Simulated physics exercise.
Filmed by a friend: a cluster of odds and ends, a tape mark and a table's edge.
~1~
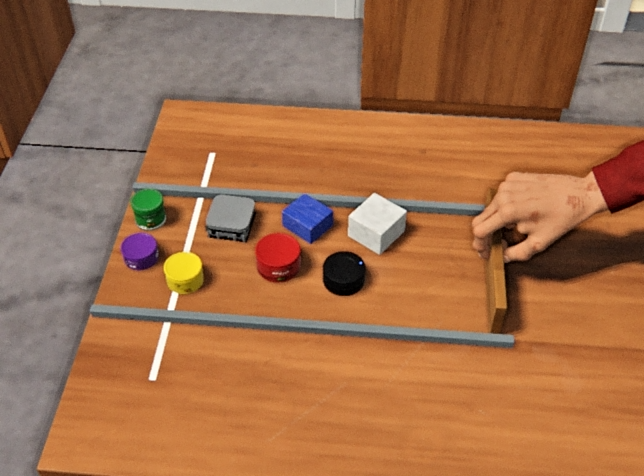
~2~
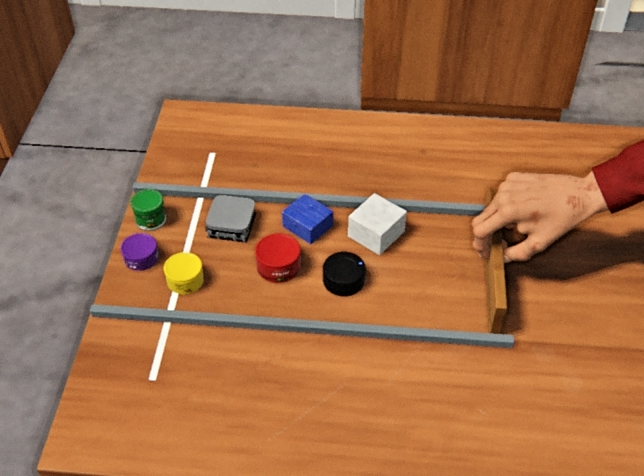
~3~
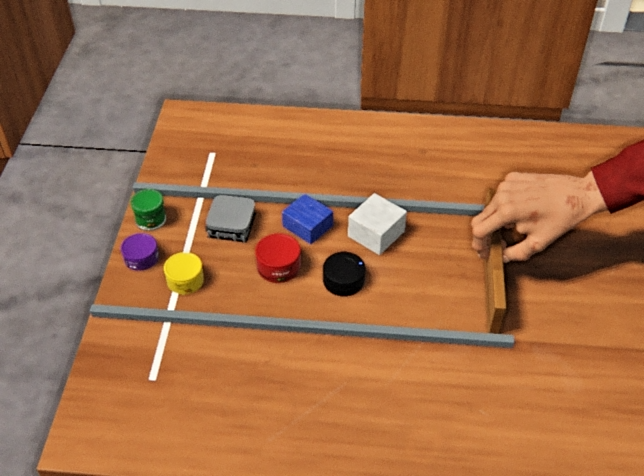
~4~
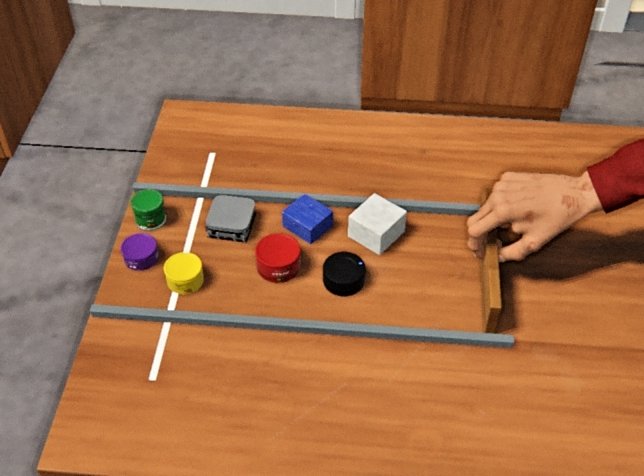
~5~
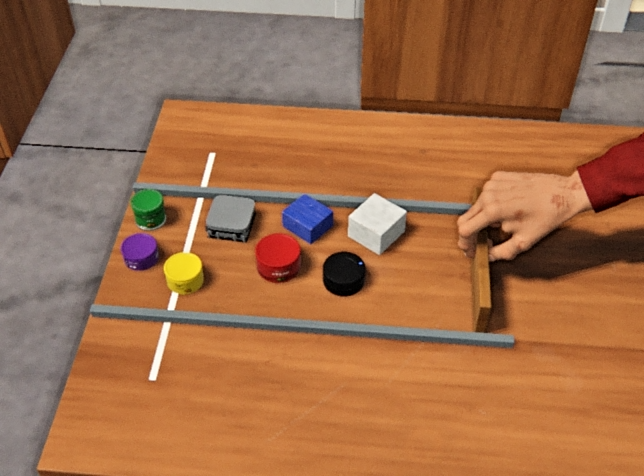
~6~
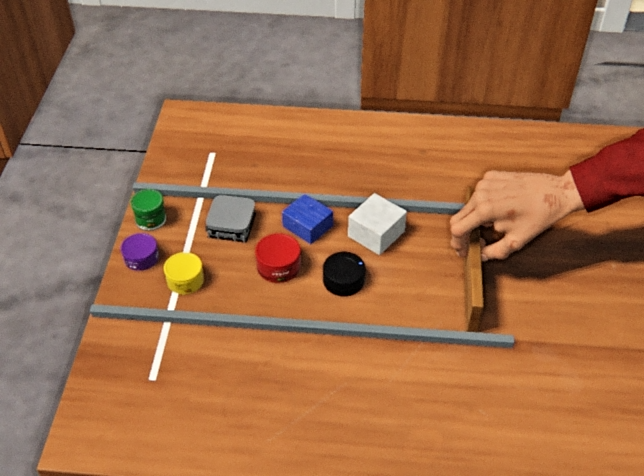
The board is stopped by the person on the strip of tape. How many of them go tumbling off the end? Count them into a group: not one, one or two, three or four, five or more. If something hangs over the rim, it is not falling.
I expect that three or four will fail to stay on the table.
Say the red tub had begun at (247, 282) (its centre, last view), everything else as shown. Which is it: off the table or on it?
The red tub stays put.
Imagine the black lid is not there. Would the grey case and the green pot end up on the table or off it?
The grey case goes over, the green pot tumbles off.
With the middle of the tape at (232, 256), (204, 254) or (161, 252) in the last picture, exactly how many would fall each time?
First 1, then 3, then 5.
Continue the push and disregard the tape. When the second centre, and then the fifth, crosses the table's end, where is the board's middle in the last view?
About (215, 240) and about (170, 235).
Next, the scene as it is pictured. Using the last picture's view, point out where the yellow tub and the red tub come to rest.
Final positions - yellow tub around (146, 291), red tub around (126, 244).
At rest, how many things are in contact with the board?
Contact count: 2.
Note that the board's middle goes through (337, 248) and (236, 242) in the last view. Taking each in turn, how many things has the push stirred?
Tally at point one: 4; at point two: 8.
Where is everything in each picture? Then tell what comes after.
Green pot (149, 210); purple tub (140, 252); yellow tub (184, 273); board (494, 259); tape (186, 253), in the first picture.
Purple tub (140, 252); board (494, 259), in the second picture.
Yellow tub (184, 274); blue block (308, 219), in the third picture.
Green pot (149, 210); red tub (278, 258), in the fourth picture.
Purple tub (140, 252); black lid (344, 274), in the fifth picture.
Green pot (149, 210); purple tub (140, 252); yellow tub (184, 274); board (472, 258); tape (186, 253), in the sixth picture.
Soon after, none off yet; green pot at rest near (149, 210); purple tub at rest near (140, 252); yellow tub at rest near (184, 274).
At rest, the number that fall off is three or four; fallen, grey case, purple tub and green pot.
